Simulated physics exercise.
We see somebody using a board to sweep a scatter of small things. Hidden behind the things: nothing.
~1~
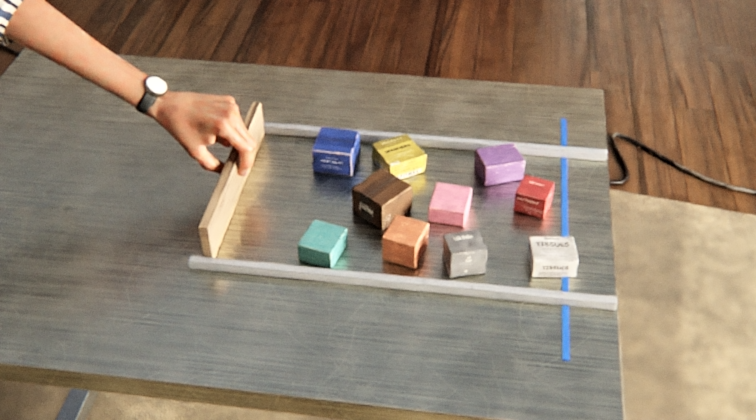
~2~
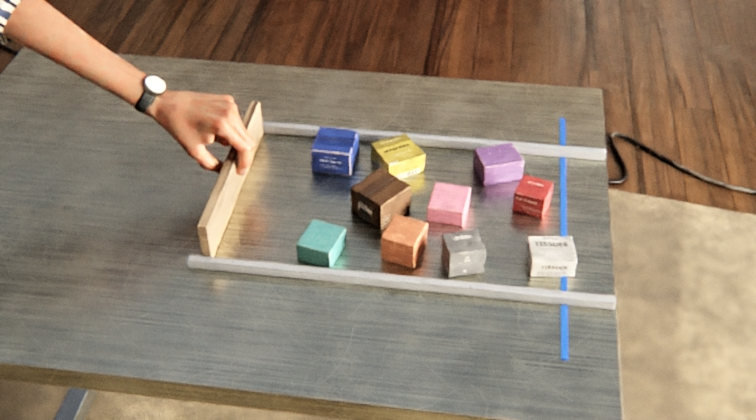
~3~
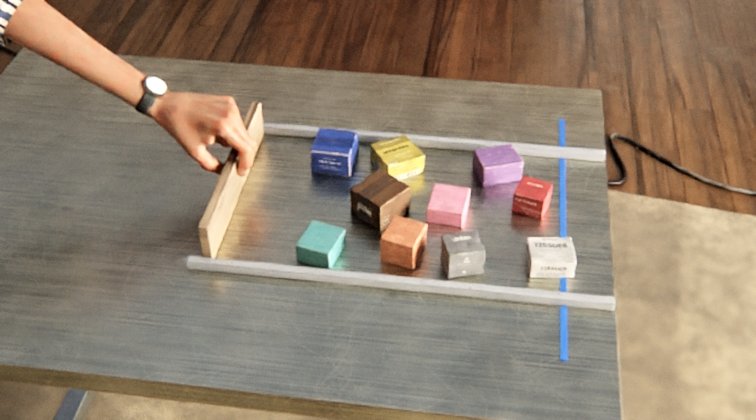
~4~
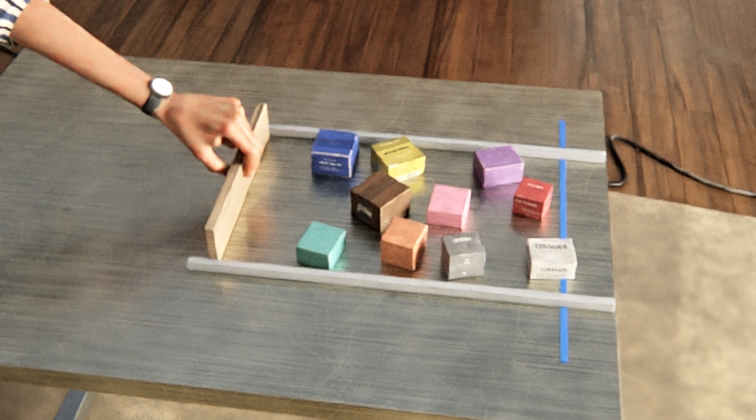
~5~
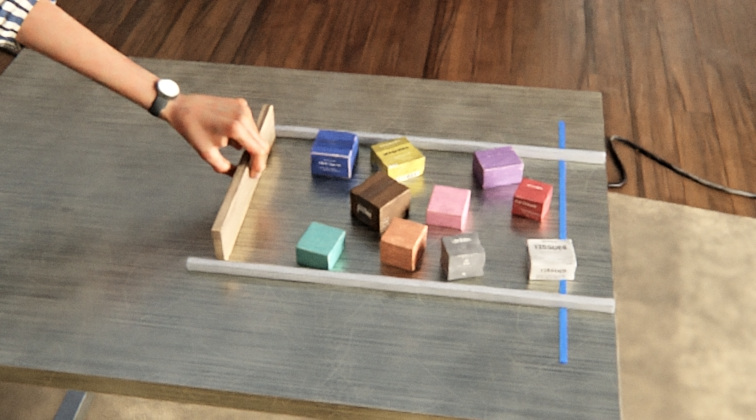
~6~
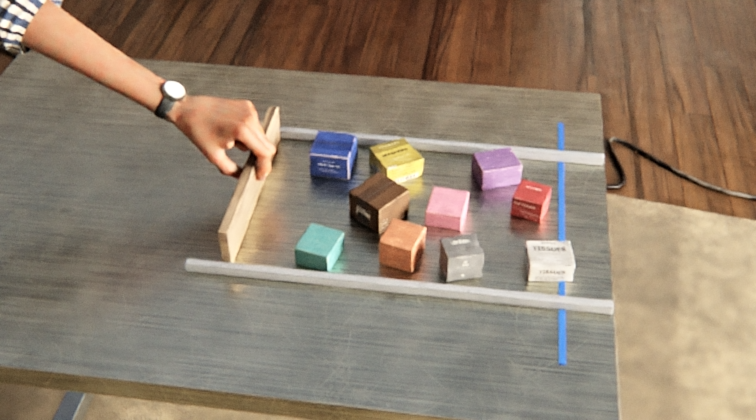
On a grey tabletop between two pale rails, a hand wearing a watch holds a wooden board upright, at first nearly still, then slides it slightly right toward scattered coloured boxes, which stay in place near a blue tape line.
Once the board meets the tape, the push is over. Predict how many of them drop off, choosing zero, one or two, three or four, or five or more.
Five or more drop off.
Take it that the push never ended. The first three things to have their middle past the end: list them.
Order, earliest first: White box, purple block, red box.
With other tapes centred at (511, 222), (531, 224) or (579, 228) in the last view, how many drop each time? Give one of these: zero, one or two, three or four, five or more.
Spot one gives one to two, spot two gives three to four, spot three gives more than four.
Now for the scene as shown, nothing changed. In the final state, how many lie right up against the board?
3.
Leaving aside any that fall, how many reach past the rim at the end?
As for overhanging, the count is 0.
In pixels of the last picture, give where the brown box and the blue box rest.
The brown box finishes at (585, 213); the blue box finishes at (583, 176).
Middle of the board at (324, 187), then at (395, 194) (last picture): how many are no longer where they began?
3, then 8.
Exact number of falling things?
7.
Soon after, none off yet; white box at rest near (549, 261); red box at rest near (531, 201); purple block at rest near (496, 169).
After that, none off yet; white box moving near (554, 262); red box at rest near (531, 201); purple block displaced about its own width near (537, 173).
And then, one off so far; white box on its way down near (632, 356); red box displaced well along near (606, 206); purple block tilting a little near (617, 181).
In the end, the number that fall off is five or more; gone, yellow box, orange block, pink block, grey box, purple block, red box and white box.
